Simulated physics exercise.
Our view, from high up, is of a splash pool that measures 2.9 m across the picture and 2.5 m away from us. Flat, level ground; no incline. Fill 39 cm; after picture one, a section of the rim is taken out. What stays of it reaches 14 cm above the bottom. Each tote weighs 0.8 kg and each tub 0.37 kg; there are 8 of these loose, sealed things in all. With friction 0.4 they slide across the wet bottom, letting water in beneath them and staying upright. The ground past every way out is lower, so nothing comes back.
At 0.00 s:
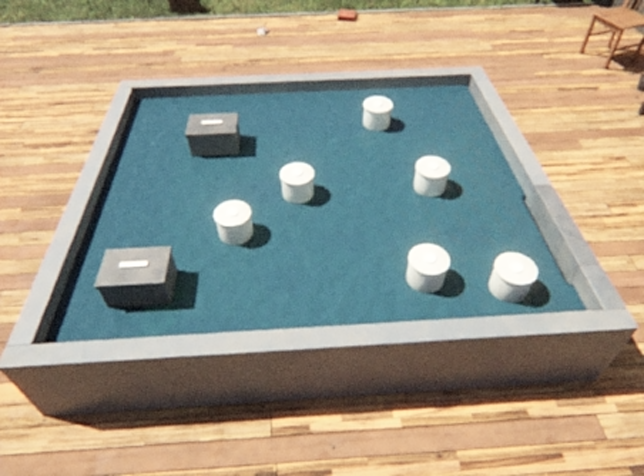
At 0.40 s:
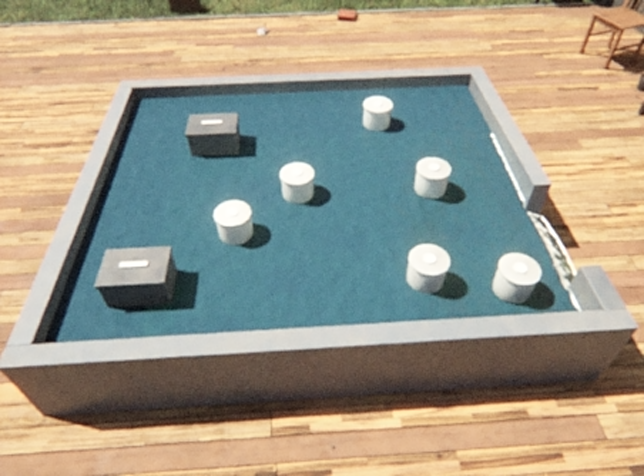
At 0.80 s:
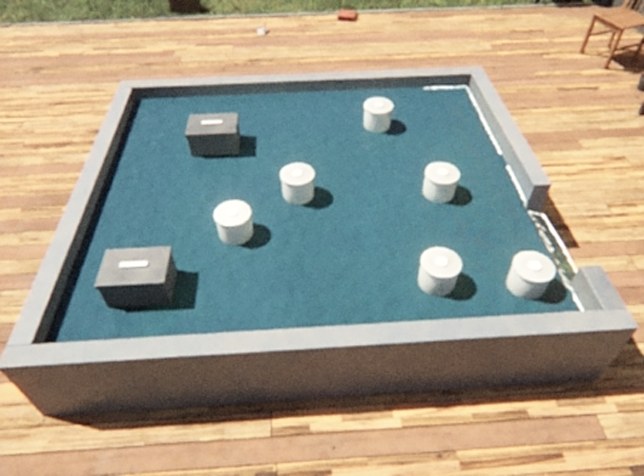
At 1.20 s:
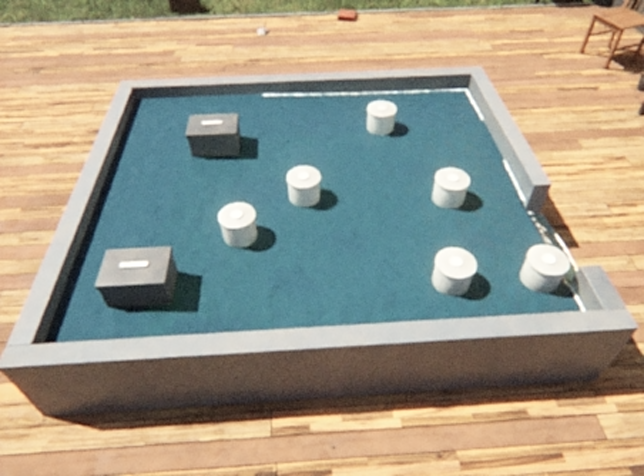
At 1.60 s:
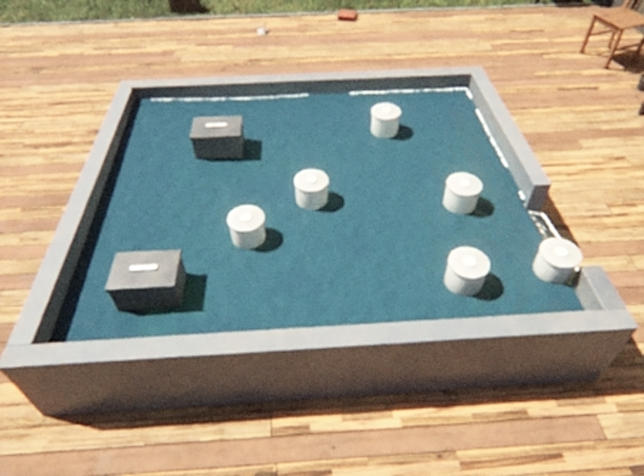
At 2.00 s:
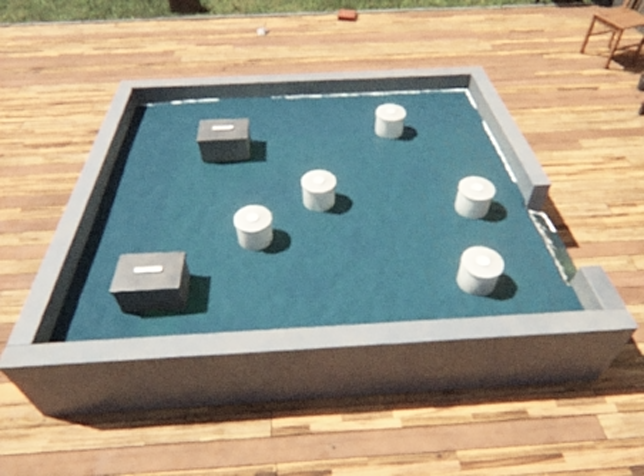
White tubs and dark boxes drift rightward in the pool after part of its rim disappears.
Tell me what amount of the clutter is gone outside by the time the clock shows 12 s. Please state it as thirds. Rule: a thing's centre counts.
That would be somewhere from one to two thirds.
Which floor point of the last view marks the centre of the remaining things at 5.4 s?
The centre sits near (299, 237).
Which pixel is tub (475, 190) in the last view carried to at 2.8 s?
Around (508, 198).
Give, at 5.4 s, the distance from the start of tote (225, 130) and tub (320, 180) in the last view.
The shifts read 20 cm and 40 cm, in that sequence.
After 2.8 s 1 of 8 are out; 7 afloat.
After 5.4 s 3 of 8 are out; 5 afloat.
After 8.0 s 3 of 8 are out; 5 afloat.
After 12.0 s 3 of 8 are out; 5 afloat.
